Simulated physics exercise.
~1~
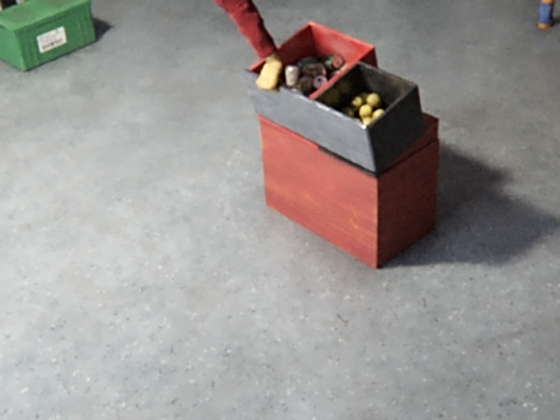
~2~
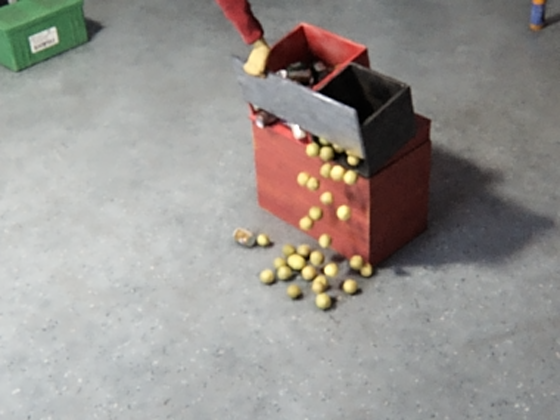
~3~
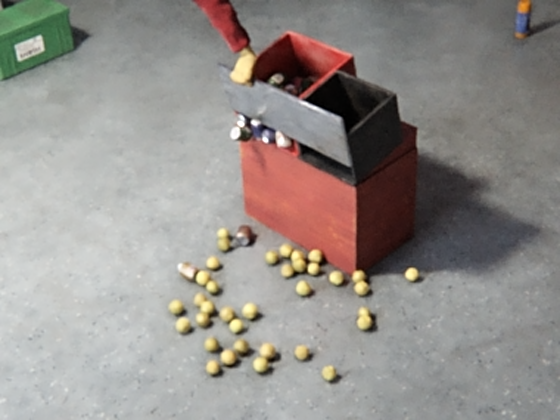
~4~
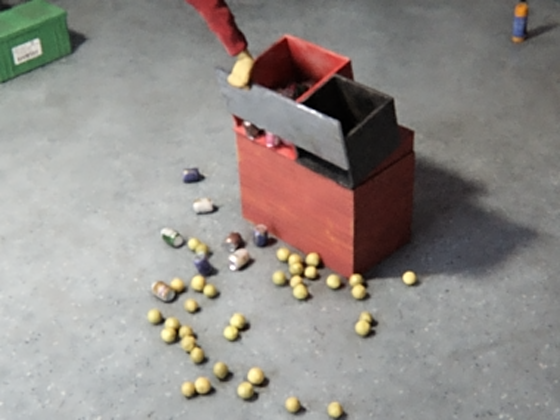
A gloved hand on a red-sleeved arm grips the dark front panel of a two-part bin, which sits on a red box on a speckled grey floor, seen from above at an angle. The left compartment is red and holds small cans, the right is black and holds yellow apples, and a green crate stands at upper left. The panel shifts and apples pour down the front of the box, scattering across the floor. The black compartment empties, while cans bunch beneath the panel's left end. Several cans then drop, and finally lie among the scattered apples, with others still in the red compartment.
